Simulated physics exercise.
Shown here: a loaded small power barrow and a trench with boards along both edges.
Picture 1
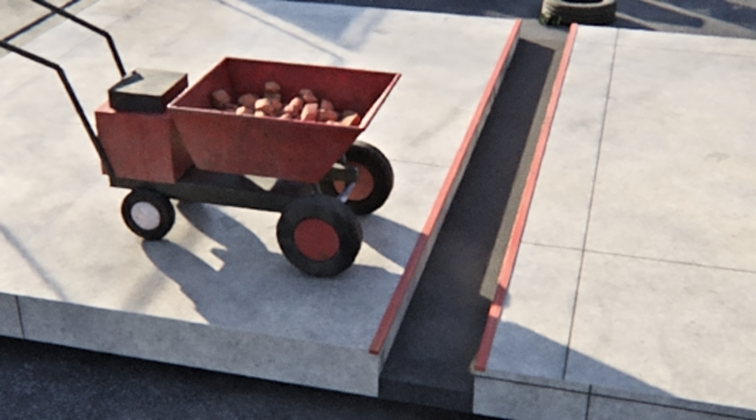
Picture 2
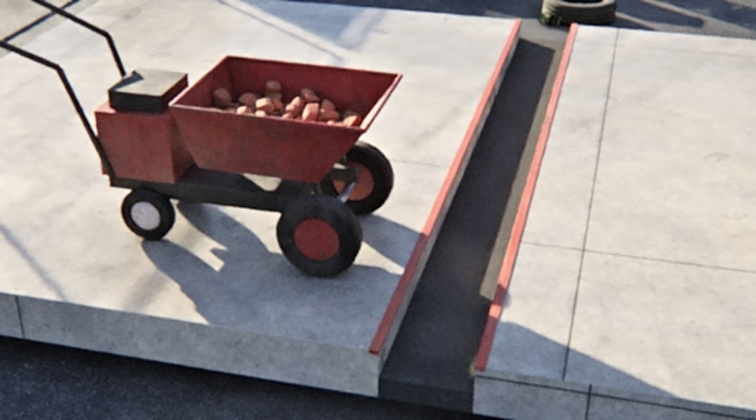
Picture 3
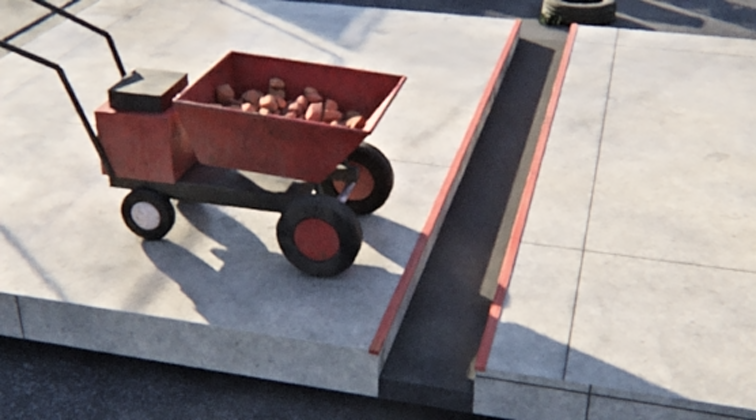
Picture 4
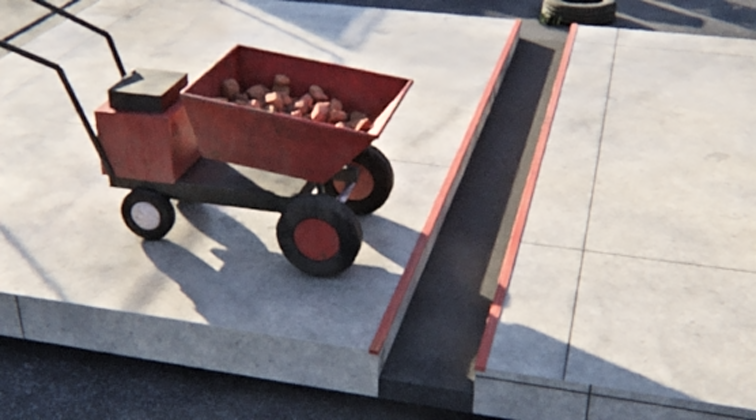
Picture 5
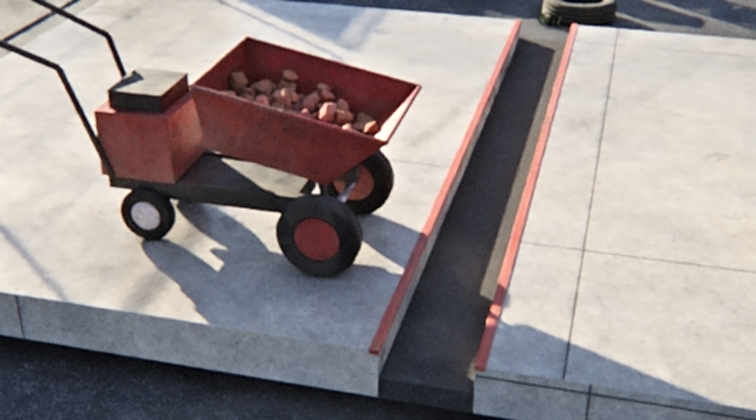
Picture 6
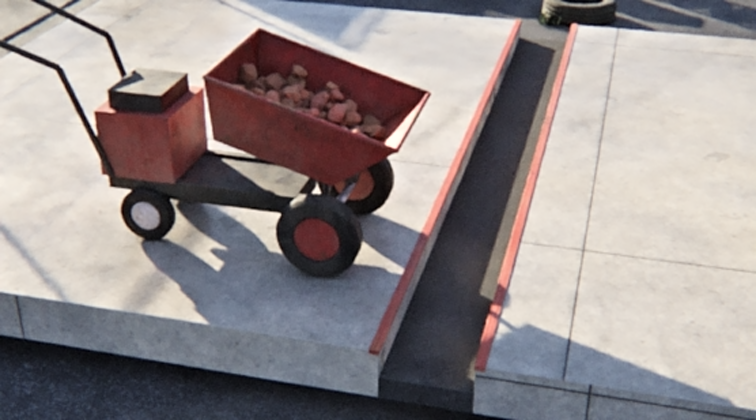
In the video, a red power barrow loaded with rubble stands on concrete slabs beside a narrow trench edged with red boards. Its skip gradually tilts forward to the right, the rear rising, while the wheels stay still.
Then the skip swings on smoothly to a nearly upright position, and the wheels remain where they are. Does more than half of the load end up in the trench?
Yes: Mostly in.
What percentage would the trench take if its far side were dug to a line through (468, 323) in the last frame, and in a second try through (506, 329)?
First try: About 30 %; second try: About 80 %.
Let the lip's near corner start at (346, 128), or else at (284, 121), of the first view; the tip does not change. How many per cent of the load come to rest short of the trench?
You'd see close to 0 per cent the first time and close to 10 per cent the next.
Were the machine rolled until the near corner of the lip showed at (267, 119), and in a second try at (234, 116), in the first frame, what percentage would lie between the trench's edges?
It works out to 30 per cent in the first case and 10 per cent in the second.
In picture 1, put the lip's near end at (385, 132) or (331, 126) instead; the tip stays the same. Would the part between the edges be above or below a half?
The first place leaves the lesser portion between the edges, the second place the greater portion.
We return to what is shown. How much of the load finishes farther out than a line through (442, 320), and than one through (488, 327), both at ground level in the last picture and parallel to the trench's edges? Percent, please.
Result, first then second: 60 %, 10 %.
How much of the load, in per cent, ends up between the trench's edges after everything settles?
I'd put that share near 65 per cent.
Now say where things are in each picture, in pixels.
Lip of the skip at (363, 130), level; top of the load at (286, 121), lumps of rubble; first edge of the trench at (390, 312); far edge at (491, 327), the trench over half as wide as the skip, and shallow for its width, in the first picture.
Lip of the skip at (365, 131), level; top of the load at (266, 106), in the second picture.
Lip of the skip at (369, 133), tipped barely; top of the load at (269, 104), in the third picture.
Lip of the skip at (377, 137), tipped a little; top of the load at (258, 110), in the fourth picture.
Lip of the skip at (386, 143), tipped a little; top of the load at (265, 105), in the fifth picture.
Lip of the skip at (396, 151), tipped clearly; top of the load at (274, 100); first edge of the trench at (390, 312); far edge at (491, 327), in the sixth picture.
Soon after the last picture, skip tipped steeply; all in the skip.
A little later, skip tipped right over; most in the skip; a small part in or heaped over the trench; a stray few beyond it.
Later still, skip tipped right over; about a quarter in the skip; about two thirds in or heaped over the trench; a small part beyond it.
At rest, skip tipped right over; about a quarter in the skip; about two thirds in or heaped over the trench; a small part beyond it.
